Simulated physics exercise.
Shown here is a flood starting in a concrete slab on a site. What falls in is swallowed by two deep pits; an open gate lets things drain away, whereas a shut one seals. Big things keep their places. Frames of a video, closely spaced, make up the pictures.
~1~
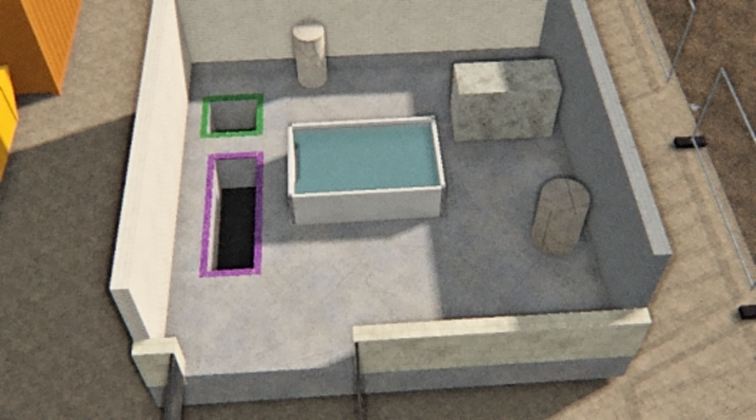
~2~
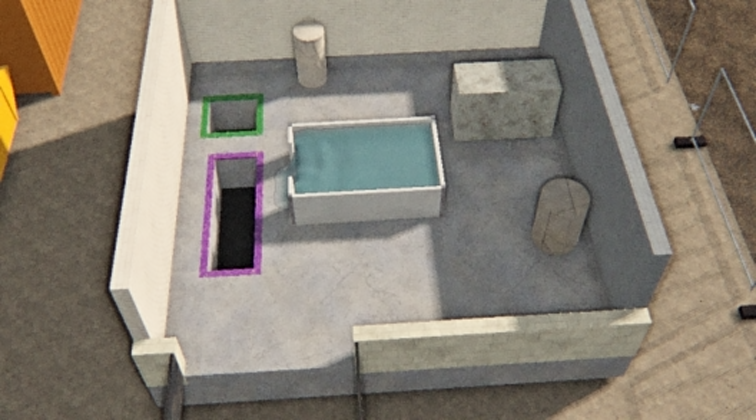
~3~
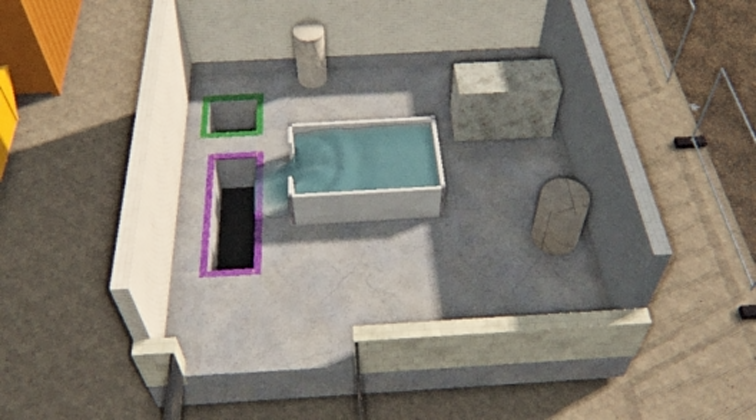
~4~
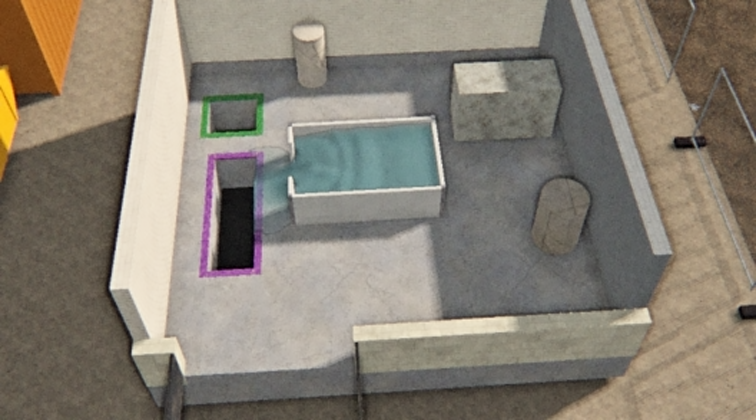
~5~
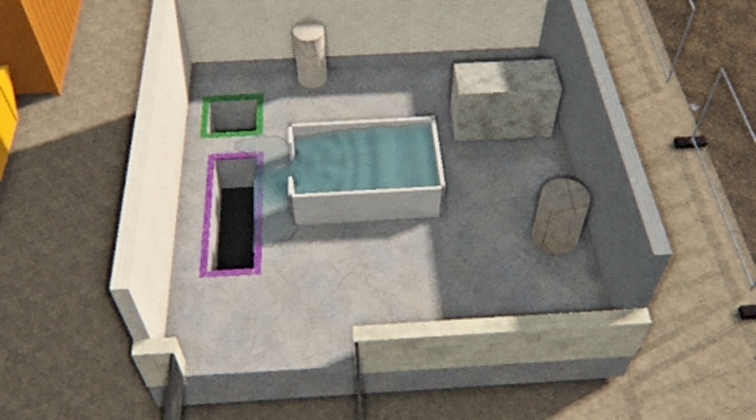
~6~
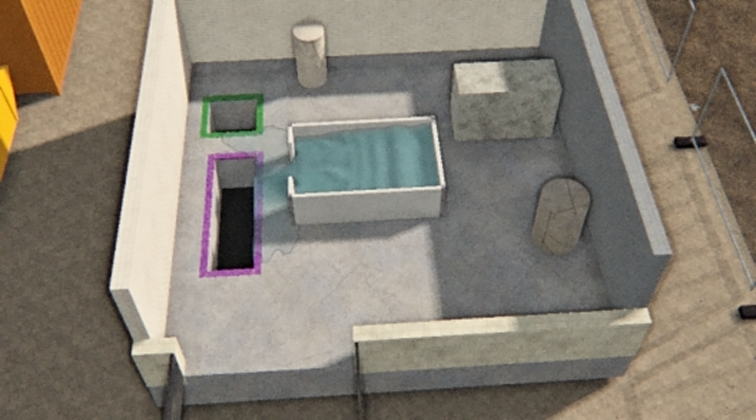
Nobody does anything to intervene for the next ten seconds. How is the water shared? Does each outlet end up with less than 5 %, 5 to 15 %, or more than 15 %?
The gate gets hardly any of it - below five per cent; the green pit gets hardly any of it - below five per cent; the purple pit gets a big share of it - past fifteen per cent.
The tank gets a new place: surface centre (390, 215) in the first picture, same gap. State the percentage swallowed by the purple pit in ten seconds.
The purple pit gets 65 per cent.
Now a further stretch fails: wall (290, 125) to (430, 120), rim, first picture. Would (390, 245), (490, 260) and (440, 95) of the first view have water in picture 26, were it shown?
First point spared, second point spared, third point swamped.
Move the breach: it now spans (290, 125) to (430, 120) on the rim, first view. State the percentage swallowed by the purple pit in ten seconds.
For purple, it comes to 6 percent.
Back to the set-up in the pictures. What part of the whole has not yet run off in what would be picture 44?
I'd say around 36 per cent.
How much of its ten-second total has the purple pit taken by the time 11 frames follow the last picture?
I'd say some 40 per cent.
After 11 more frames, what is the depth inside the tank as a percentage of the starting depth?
Around 60 percent.
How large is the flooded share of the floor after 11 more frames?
0 %.
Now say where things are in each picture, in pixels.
The first frame shows still water in the water tank at (364, 158).
In the second frame, the front is at (285, 169), out from the gap at (295, 180).
In the third frame, water pours out at (295, 180) and has run to (257, 170).
In the fourth frame, water pours out at (295, 180) and has run to (258, 152).
In the fifth frame, the front is at (245, 146), out from the gap at (295, 179).
In the sixth frame, the front is at (245, 141), out from the gap at (294, 179).
A moment on, water covers 5 % of the floor; the gate 0 %, the green pit 0 %, the purple pit 19 %.
Next, water covers 0 % of the floor; the gate 0 %, the green pit 1 %, the purple pit 32 %.
Then, water covers 0 % of the floor; the gate 0 %, the green pit 2 %, the purple pit 46 %.
Later, water covers 0 % of the floor; the gate 0 %, the green pit 2 %, the purple pit 63 %.
In the end, water covers 0 % of the floor; the gate 0 %, the green pit 3 %, the purple pit 76 %.
